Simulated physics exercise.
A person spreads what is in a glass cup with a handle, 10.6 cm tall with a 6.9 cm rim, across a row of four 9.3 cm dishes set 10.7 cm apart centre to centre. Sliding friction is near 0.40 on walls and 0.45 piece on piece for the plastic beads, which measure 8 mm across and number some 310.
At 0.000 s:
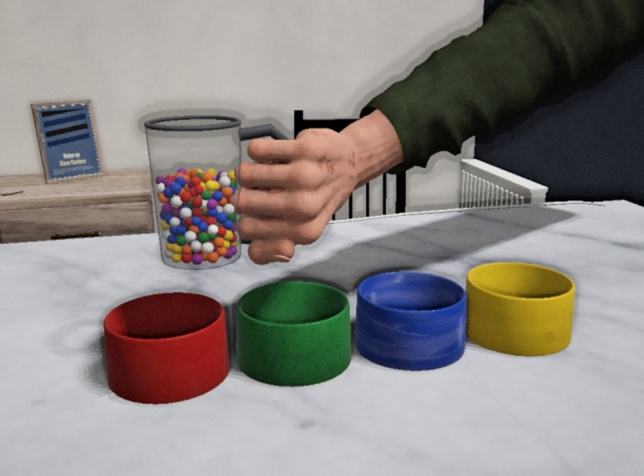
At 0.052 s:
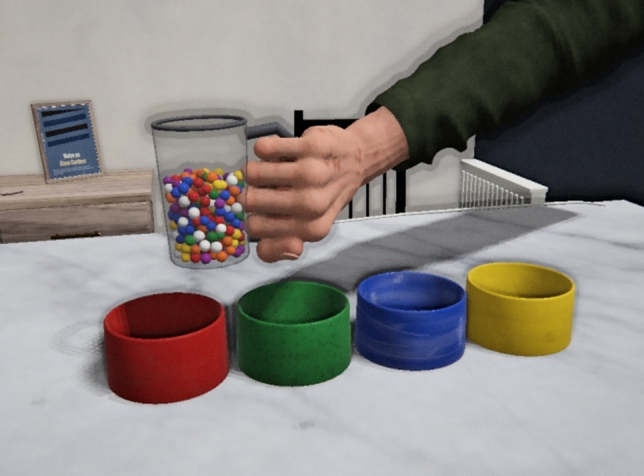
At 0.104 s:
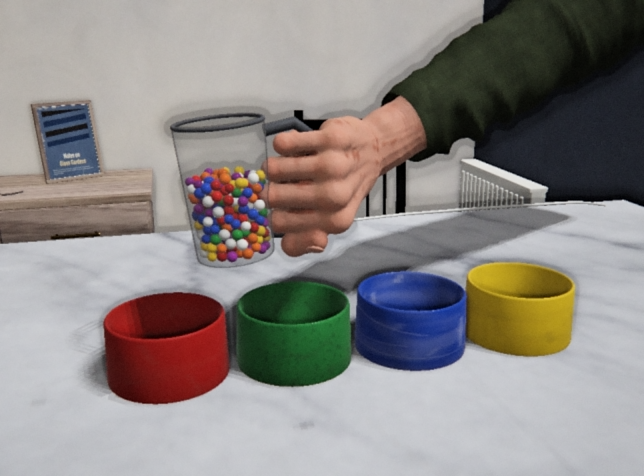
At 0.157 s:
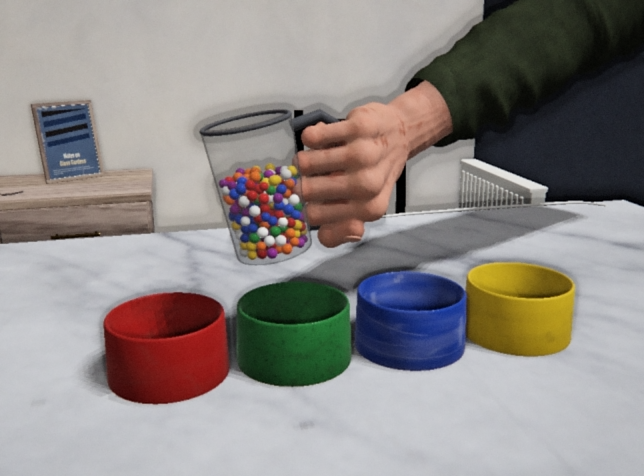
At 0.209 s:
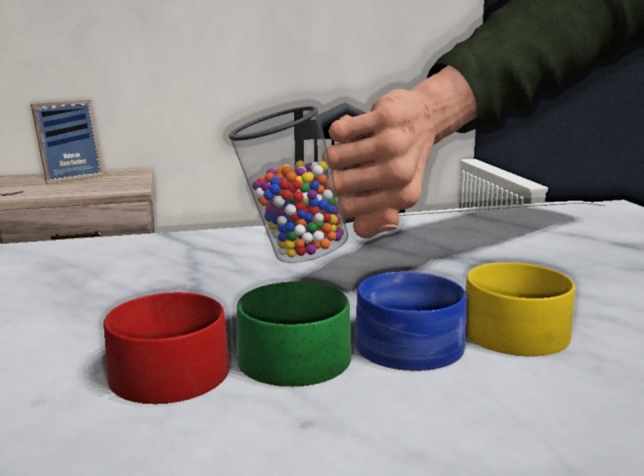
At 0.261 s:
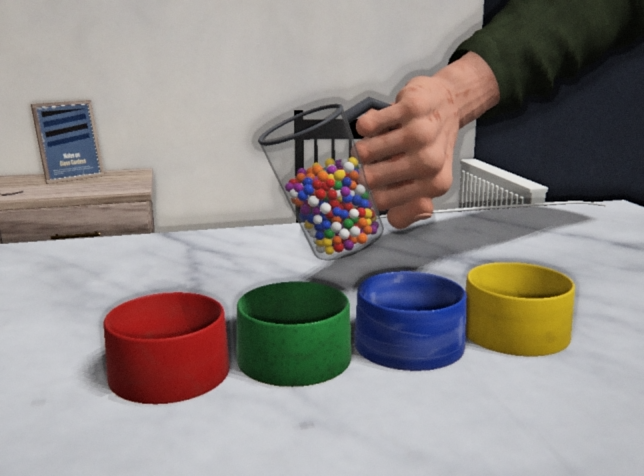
Hand moving a clear cup of colourful beads rightward and tilting it leftward above red, green, blue and yellow dishes.
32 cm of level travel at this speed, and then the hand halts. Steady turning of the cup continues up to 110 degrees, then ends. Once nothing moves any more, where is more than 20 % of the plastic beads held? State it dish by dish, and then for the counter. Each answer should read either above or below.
Red - below, blue - below, green - below, yellow - above, counter - above.
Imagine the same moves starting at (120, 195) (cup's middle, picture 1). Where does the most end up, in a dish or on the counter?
Blue.
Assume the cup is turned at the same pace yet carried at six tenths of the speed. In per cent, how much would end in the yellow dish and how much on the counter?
Shares: Yellow 70, counter 20.
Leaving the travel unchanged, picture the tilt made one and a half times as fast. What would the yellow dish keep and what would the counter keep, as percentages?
In that case I'd put yellow at 60 and the counter at 30.
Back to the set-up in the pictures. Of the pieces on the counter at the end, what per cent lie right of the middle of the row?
Near 100 percent ends up there.
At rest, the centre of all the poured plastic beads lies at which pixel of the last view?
Somewhere around (493, 325) in the final frame.
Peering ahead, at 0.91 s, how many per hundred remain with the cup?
About 100 per cent.
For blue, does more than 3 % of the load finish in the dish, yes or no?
With blue the answer is affirmative.
After 0.65 s, tilt 65 degrees; cup holds 100 %.
After 0.91 s, tilt 93 degrees; cup holds 100 %.
After 1.27 s, tilt 110 degrees; cup holds 55 %, blue 5 %, yellow 25 %.
By 2.6 s all is still; red 0 %, blue 10 %, green 0 %, yellow 60 %, counter 25 %.
